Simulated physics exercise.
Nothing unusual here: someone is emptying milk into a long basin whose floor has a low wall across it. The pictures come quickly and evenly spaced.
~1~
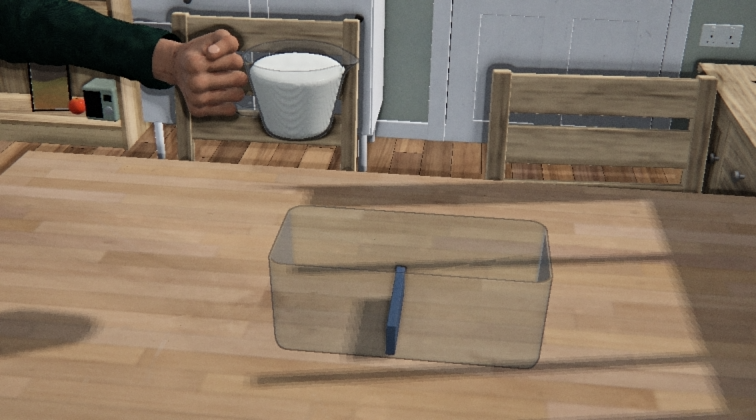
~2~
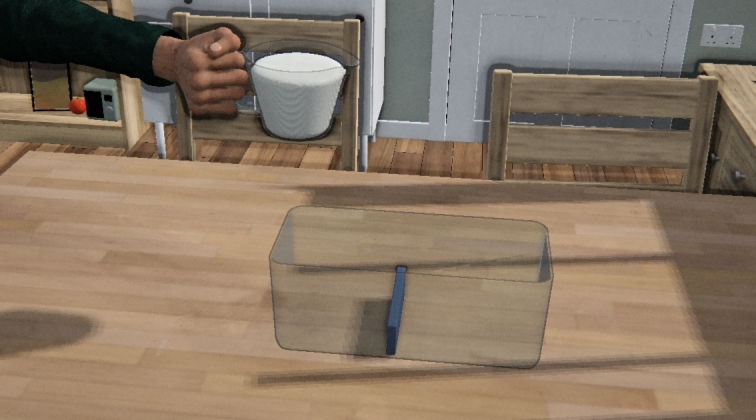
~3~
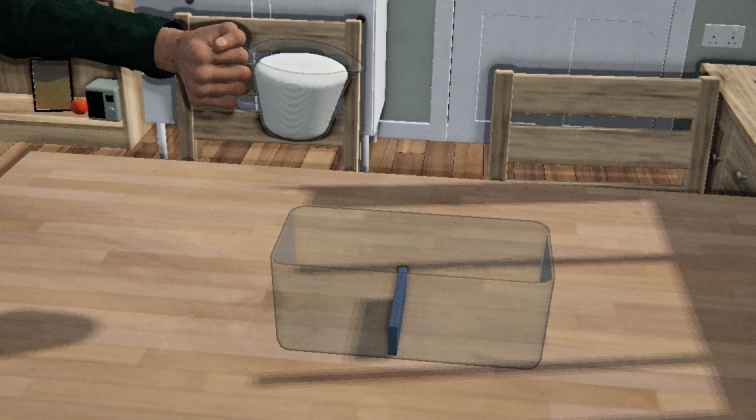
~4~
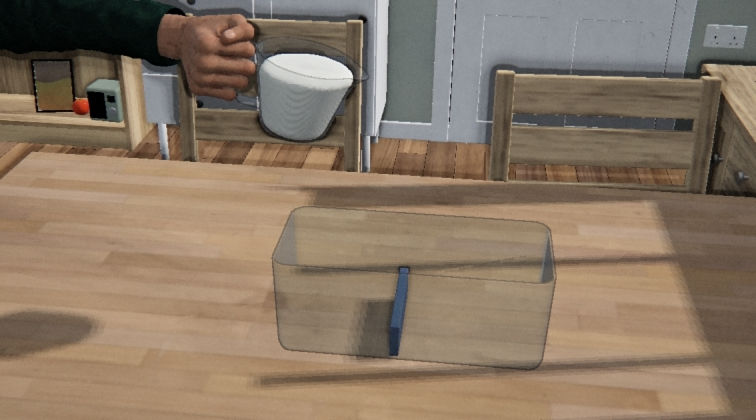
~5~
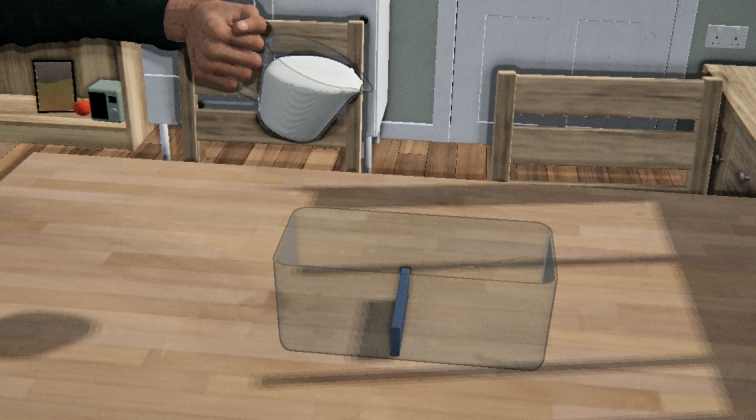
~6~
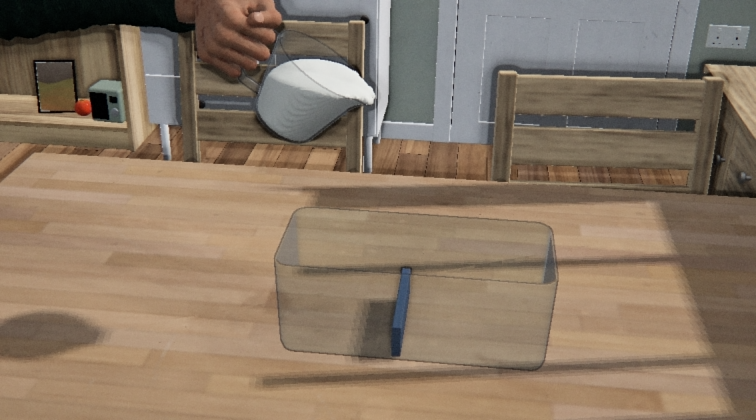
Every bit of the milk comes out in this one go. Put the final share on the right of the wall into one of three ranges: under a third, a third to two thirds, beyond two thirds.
The right of the wall is going to hold one third to two thirds.
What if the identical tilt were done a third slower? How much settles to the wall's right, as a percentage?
Roughly 70 %.
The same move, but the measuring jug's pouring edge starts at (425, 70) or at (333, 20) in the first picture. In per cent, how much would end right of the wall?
The first start gives some 90 %, the second some 30 %.
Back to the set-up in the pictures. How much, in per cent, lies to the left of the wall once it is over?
It is close to 40 per cent.
A moment on, the measuring jug is tipped on its side and 30 per cent is still to pour, 1 is left of the wall and 22 right of it.
Next, the measuring jug is tipped right over and 3 per cent is still to pour, 32 is left of the wall and 54 right of it.
Then the measuring jug is tipped right over and 0 per cent is still to pour, 41 is left of the wall and 55 right of it.
Later the measuring jug is tipped right over and 0 per cent is still to pour, 41 is left of the wall and 56 right of it.
In the end 41 per cent lies left of the wall, 56 right of it and 3 outside.
